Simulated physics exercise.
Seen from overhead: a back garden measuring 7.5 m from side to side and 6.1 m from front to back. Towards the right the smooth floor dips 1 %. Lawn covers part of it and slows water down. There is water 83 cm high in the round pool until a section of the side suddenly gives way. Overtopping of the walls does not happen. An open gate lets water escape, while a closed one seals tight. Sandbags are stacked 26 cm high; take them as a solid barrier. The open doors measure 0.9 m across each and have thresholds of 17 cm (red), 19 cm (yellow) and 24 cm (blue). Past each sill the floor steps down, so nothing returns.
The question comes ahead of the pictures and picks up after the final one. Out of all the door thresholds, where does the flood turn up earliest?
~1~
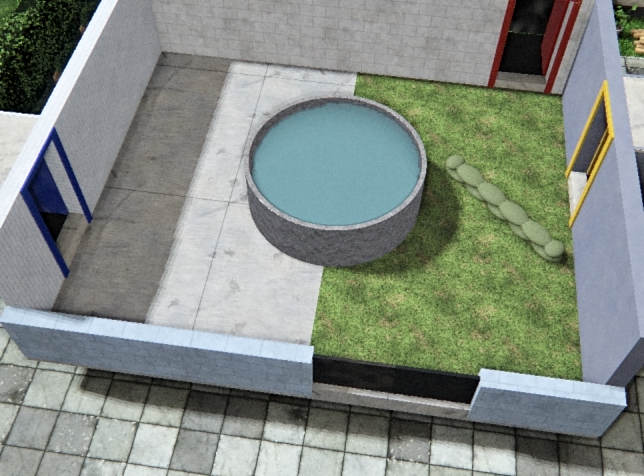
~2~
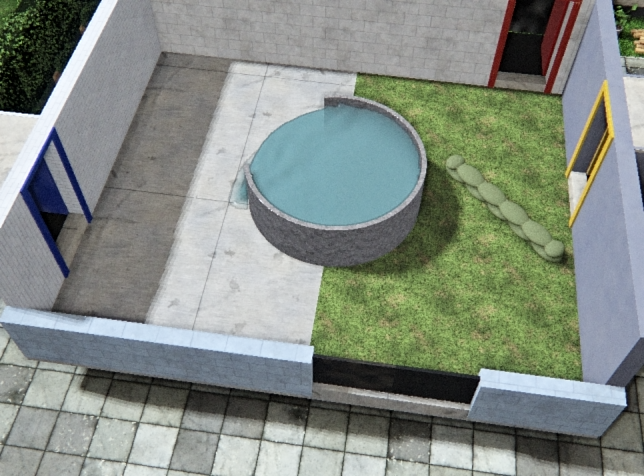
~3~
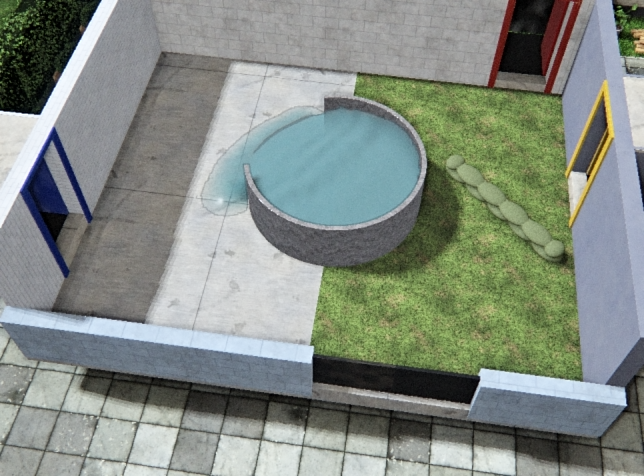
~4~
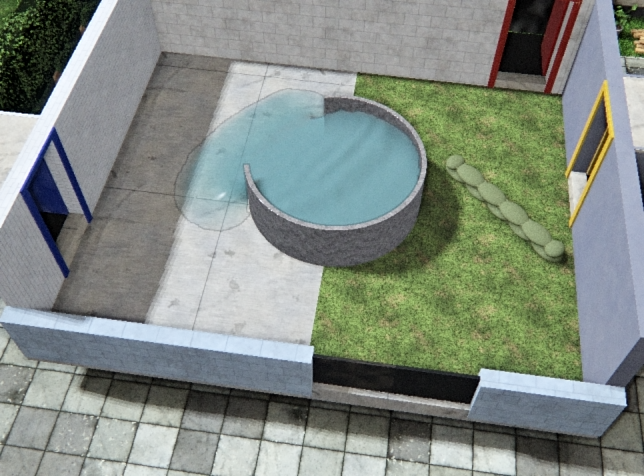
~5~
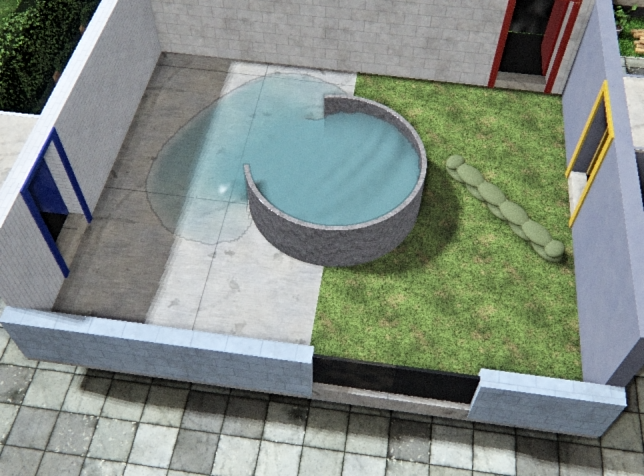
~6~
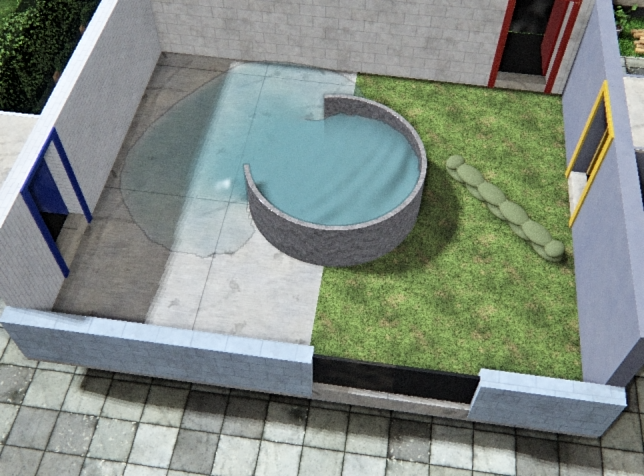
I would say at the blue threshold.
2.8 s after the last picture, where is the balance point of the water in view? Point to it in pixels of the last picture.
Close to (243, 154) in the last picture.
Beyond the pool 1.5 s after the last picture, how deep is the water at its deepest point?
Max depth: About 58 centimetres.
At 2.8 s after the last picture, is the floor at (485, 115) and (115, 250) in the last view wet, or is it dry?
Not yet touched, then awash.
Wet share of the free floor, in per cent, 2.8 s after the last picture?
Covered: Roughly 50 %.
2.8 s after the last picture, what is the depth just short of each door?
Depths (cm): Red = 0; yellow = 0; blue = 13.
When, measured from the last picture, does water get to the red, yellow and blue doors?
Red: 3.8 s; yellow: 5.0 s; blue: 0.5 s.
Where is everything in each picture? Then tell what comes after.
In the first picture, still water, 83 cm deep, in the round pool at (335, 161).
In the second picture, the front is at (246, 207), 1.1 m from the gap at (272, 145); 0.5 m2 of floor is under water; 83 cm left at the back of the round pool.
In the third picture, the front is at (209, 205), 1.4 m from the gap at (272, 148); 1.8 m2 of floor is under water; 83 cm left at the back of the round pool.
In the fourth picture, water pours out at (272, 150) and has run 1.7 m, to (190, 215); deepest outside 41 cm, 83 cm at the round pool's back.
In the fifth picture, the front is at (155, 205), 2.1 m from the gap at (272, 151); 6.8 m2 of floor is under water; 83 cm left at the back of the round pool.
In the sixth picture, the front is at (124, 186), 2.5 m from the gap at (272, 151); 9.8 m2 of floor is under water; 75 cm left at the back of the round pool.
A moment later water covers 35 % of the floor and is deepest (68 cm) near (158, 62); red door not reached, yellow door not reached, blue door reached 0.5 s after the last picture.
Soon after water covers 35 % of the floor and is deepest (58 cm) near (155, 69); red door not reached, yellow door not reached, blue door reached 0.5 s after the last picture.
Next water covers 50 % of the floor and is deepest (33 cm) near (244, 137); red door not reached, yellow door not reached, blue door reached 0.5 s after the last picture.
Later on water covers 85 % of the floor and is deepest (22 cm) near (67, 337); red door reached 3.7 s after the last picture, yellow door reached 5.1 s after the last picture, blue door reached 0.5 s after the last picture.
At the end water covers 95 % of the floor and is deepest (19 cm) near (577, 348); red door reached 3.7 s after the last picture, yellow door reached 5.1 s after the last picture, blue door reached 0.5 s after the last picture.
